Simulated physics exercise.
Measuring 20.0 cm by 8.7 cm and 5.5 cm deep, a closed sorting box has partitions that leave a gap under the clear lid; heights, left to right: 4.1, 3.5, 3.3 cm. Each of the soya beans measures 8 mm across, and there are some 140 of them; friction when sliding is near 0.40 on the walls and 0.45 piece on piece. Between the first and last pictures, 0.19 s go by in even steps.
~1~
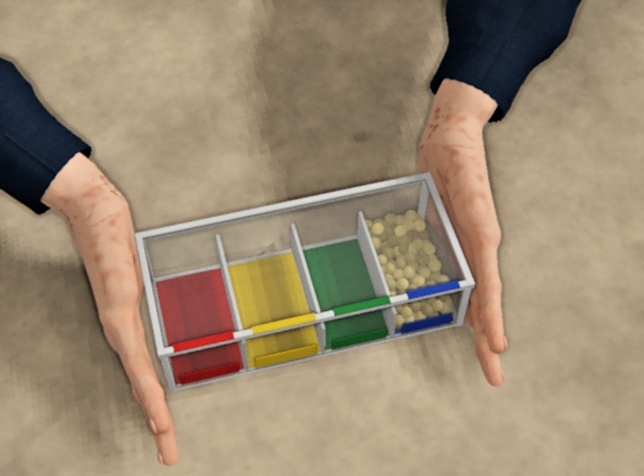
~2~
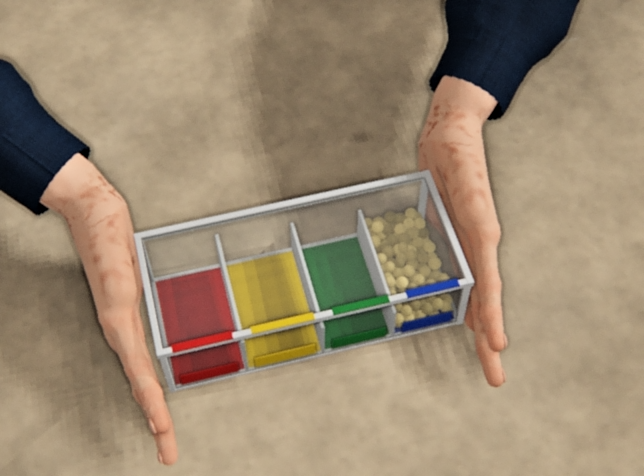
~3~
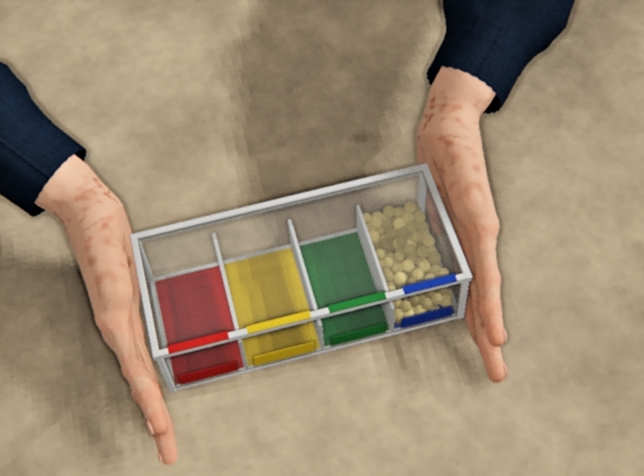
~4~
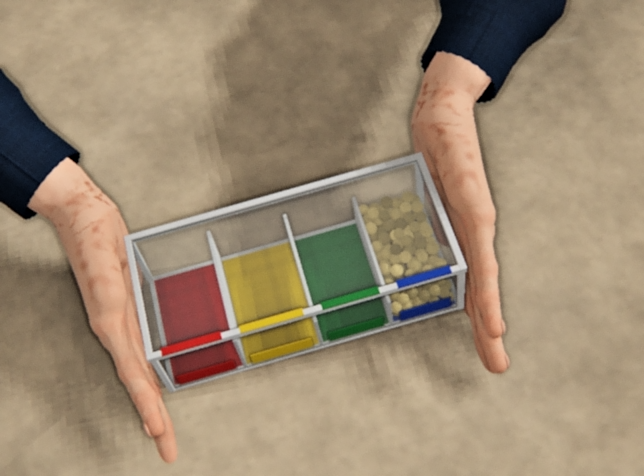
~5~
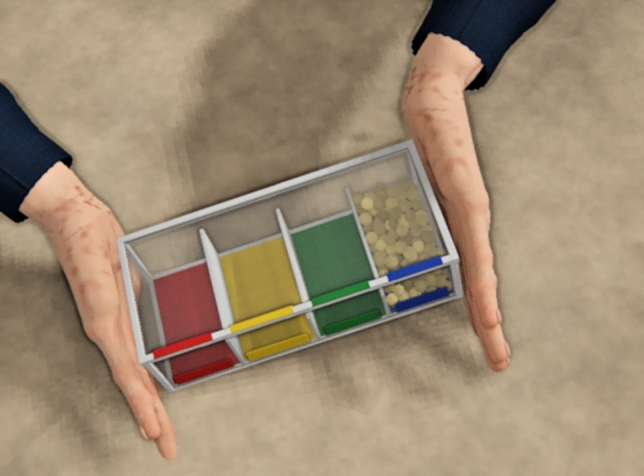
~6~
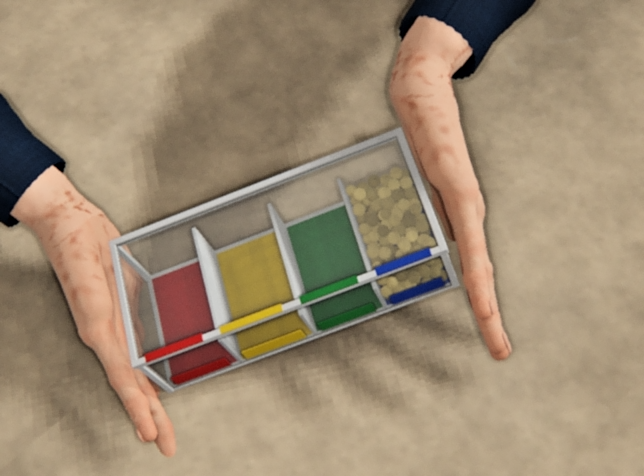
Two hands tilted a clear box with red, yellow, green and blue sections, gradually raising its right end, while the pale round beans stayed bunched in the blue section on the right.
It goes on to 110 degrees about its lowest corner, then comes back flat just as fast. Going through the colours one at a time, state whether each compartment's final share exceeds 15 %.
Result: Red: Passes the mark. Blue: Misses the mark. Green: Misses the mark. Yellow: Passes the mark.
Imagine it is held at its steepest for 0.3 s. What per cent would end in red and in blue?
Result - red: 90 %, blue: 0 %.
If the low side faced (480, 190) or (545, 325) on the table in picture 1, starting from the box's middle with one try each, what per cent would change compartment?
Estimate: Some 0 % and some 0 % respectively.
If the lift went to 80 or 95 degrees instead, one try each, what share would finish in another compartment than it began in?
About 60 and 90 per cent.
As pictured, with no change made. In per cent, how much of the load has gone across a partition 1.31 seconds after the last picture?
Close to 100 per cent, I reckon.
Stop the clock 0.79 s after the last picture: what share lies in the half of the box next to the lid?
Around 90 in a hundred, give or take.
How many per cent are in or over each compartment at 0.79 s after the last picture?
Red 20, blue 45, green 25, yellow 10.
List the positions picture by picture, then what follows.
The first picture shows box tilt 0 degrees, front corners at (164, 350) and (466, 282); blue 100 %.
The second picture shows box tilt 1 degrees, front corners at (163, 351) and (466, 280).
The third picture shows box tilt 3 degrees, front corners at (159, 352) and (463, 275), lowest corner left front.
The fourth picture shows box tilt 7 degrees, front corners at (153, 354) and (459, 266), lowest corner left front.
The fifth picture shows box tilt 12 degrees, front corners at (146, 357) and (450, 256), lowest corner left front.
The sixth picture shows box tilt 17 degrees, front corners at (138, 361) and (440, 248), lowest corner left front; blue 100 %.
Then, 0.79 s after the last picture, tilt 110 degrees; red 20 %, blue 45 %, green 25 %, yellow 10 %.
Then, 1.31 s after the last picture, tilt 49 degrees; red 70 %, yellow 25 %.
Then, 1.90 s after the last picture, tilt 0 degrees; red 70 %, yellow 25 %.
In the end, red 70 %, blue 0 %, green 0 %, yellow 25 %.
